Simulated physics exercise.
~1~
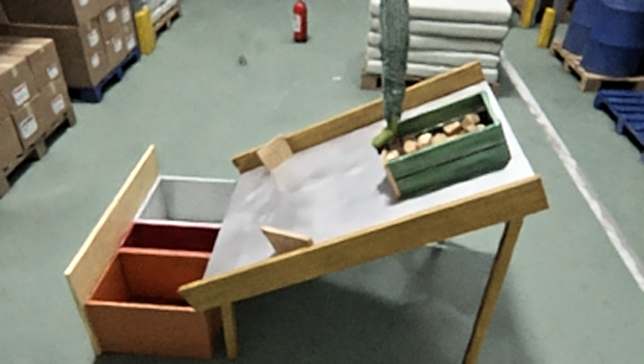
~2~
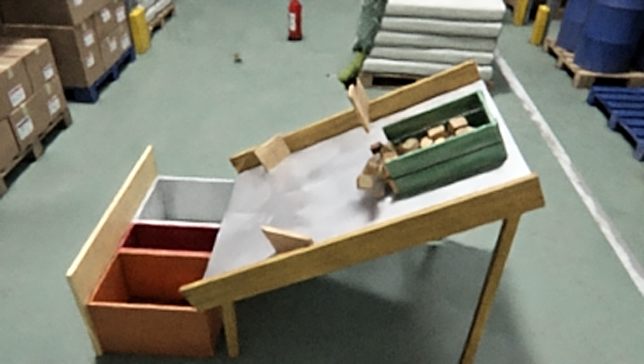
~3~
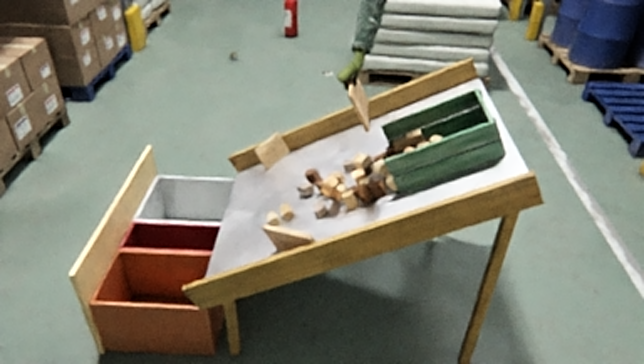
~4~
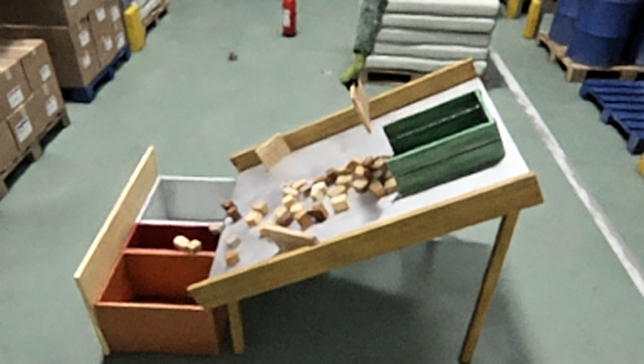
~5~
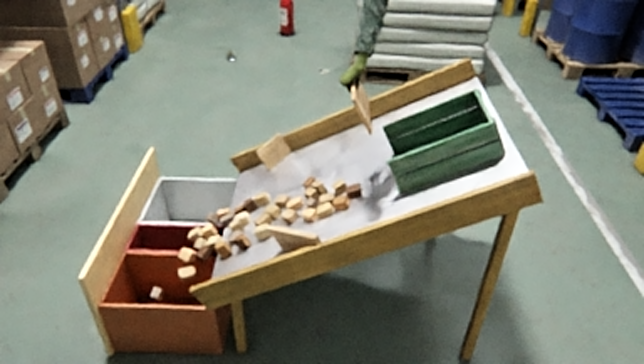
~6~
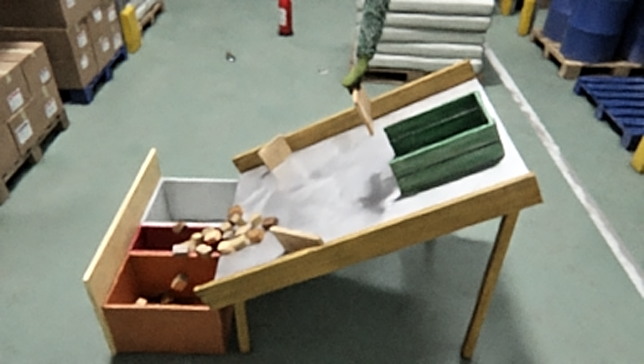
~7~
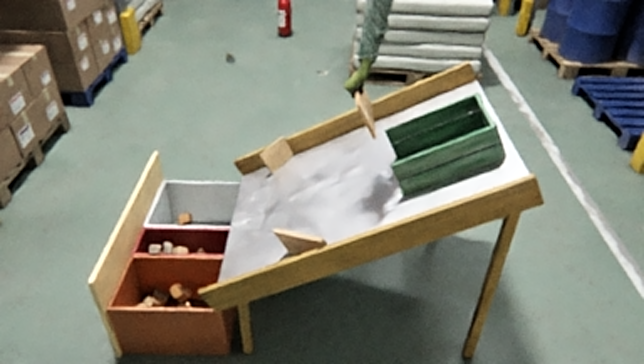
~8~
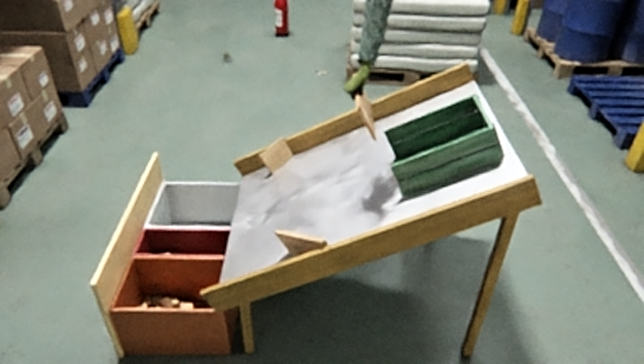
A green-sleeved arm lifted the gate from a green pen on a sloping table, and the wooden blocks tumbled down to the left past two angled boards, dropping into the orange, red and white bins, most of them into the red middle one.
